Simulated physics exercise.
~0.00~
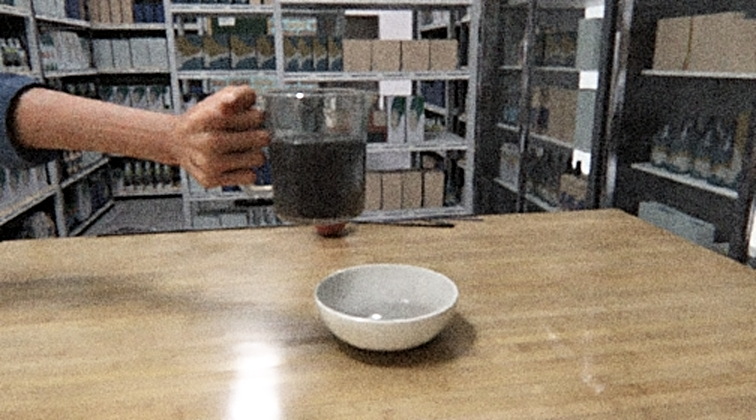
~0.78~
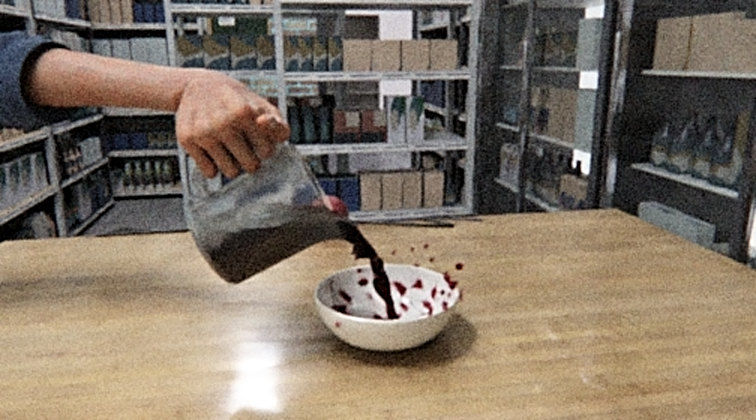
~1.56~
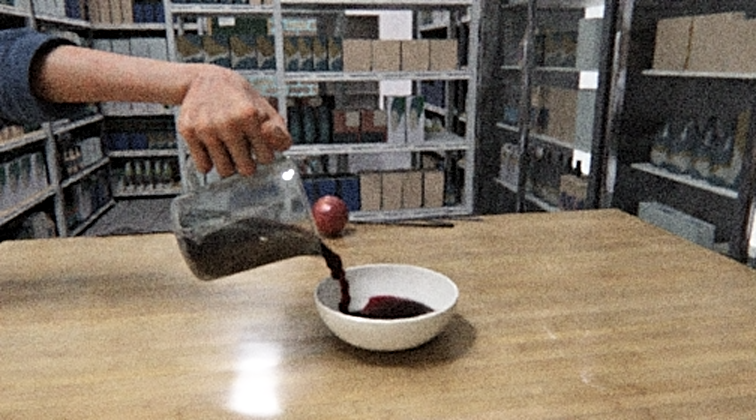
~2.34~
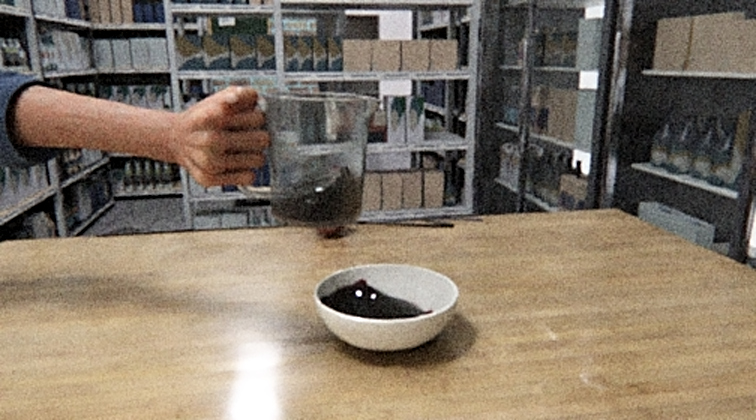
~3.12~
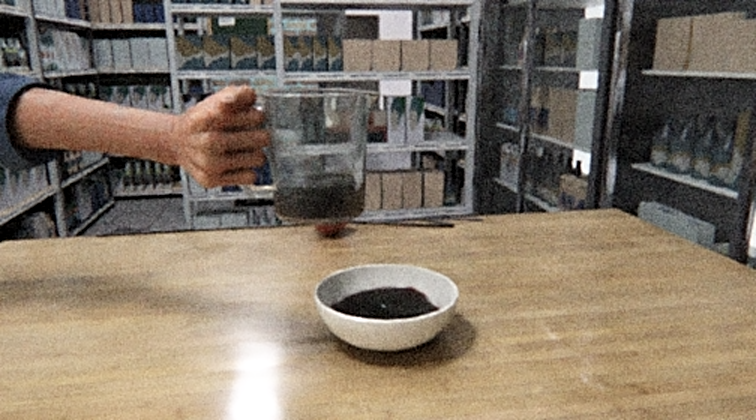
A hand in a dark blue sleeve reaches in from the left, holding a clear glass pitcher of dark red wine above a white bowl on a wooden table, seen from the front in a storeroom lined with shelves of boxes and bottles. The pitcher tips to the right and wine streams into the empty bowl, splashing droplets around it. The hand eases the pitcher back, then tilts it further for a second pour, a round red object visible behind. Finally the pitcher returns upright, holding a little wine, while a dark pool settles in the bowl.
